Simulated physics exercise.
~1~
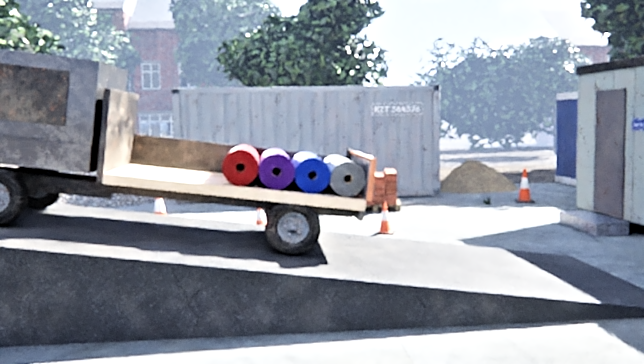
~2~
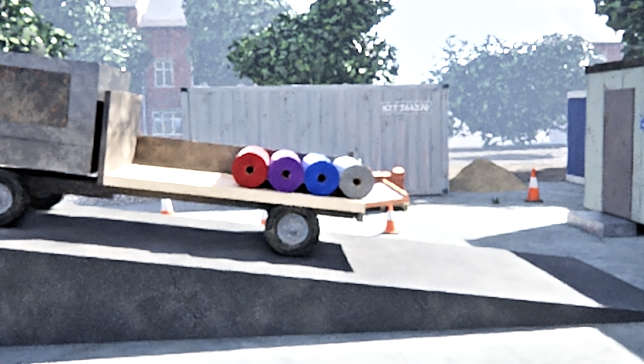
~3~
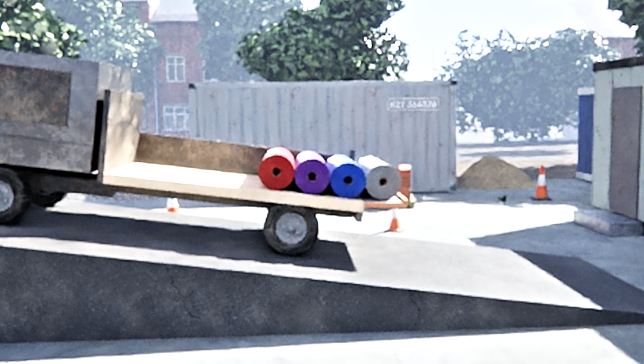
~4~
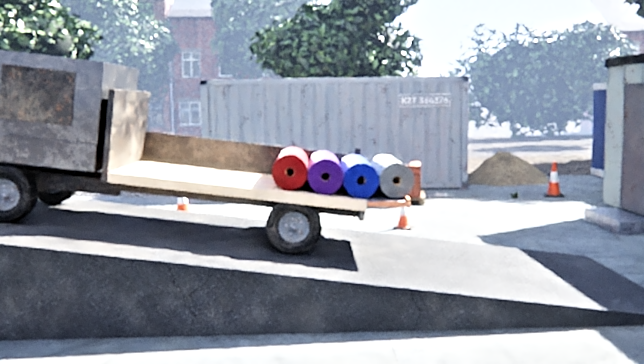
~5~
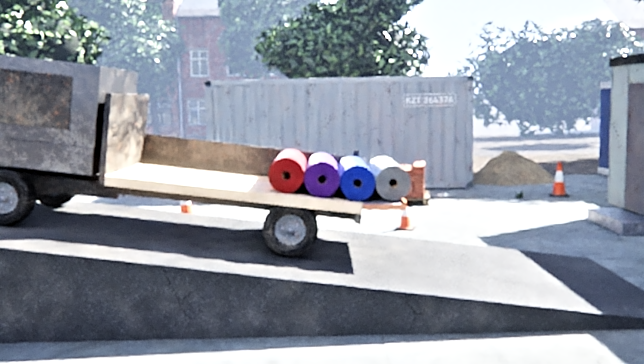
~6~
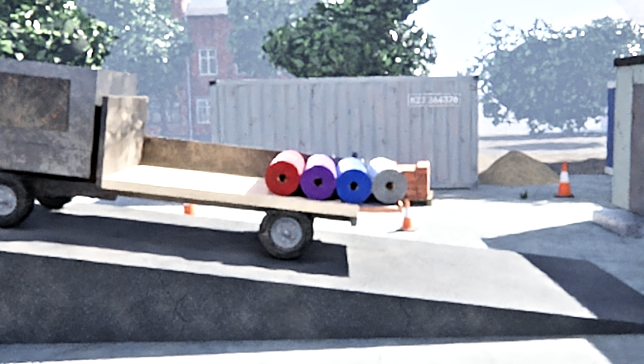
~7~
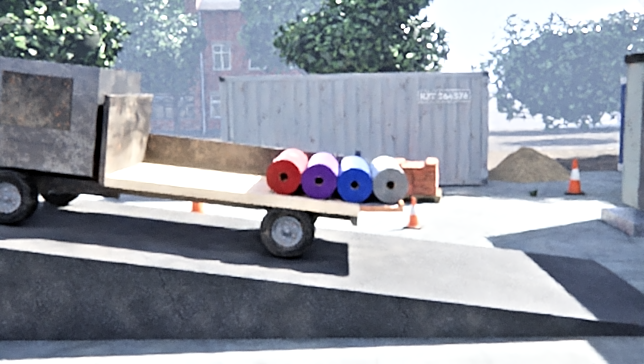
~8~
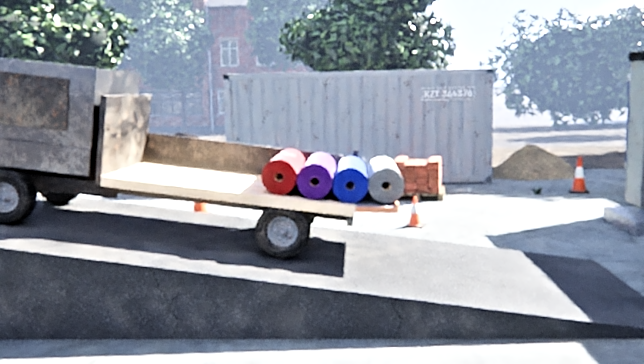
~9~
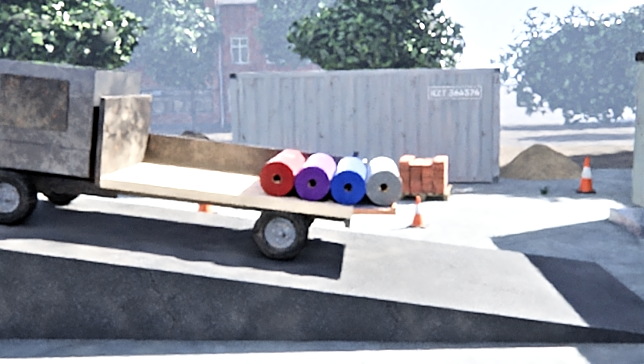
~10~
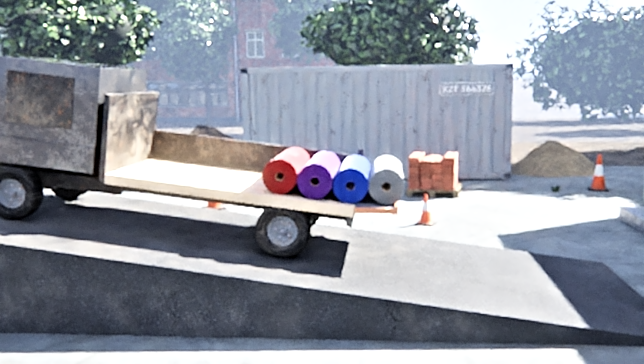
Pick-up nose-up on a ramp, tailgate swinging down as four coloured rolls roll right, then stop in a row, still aboard.
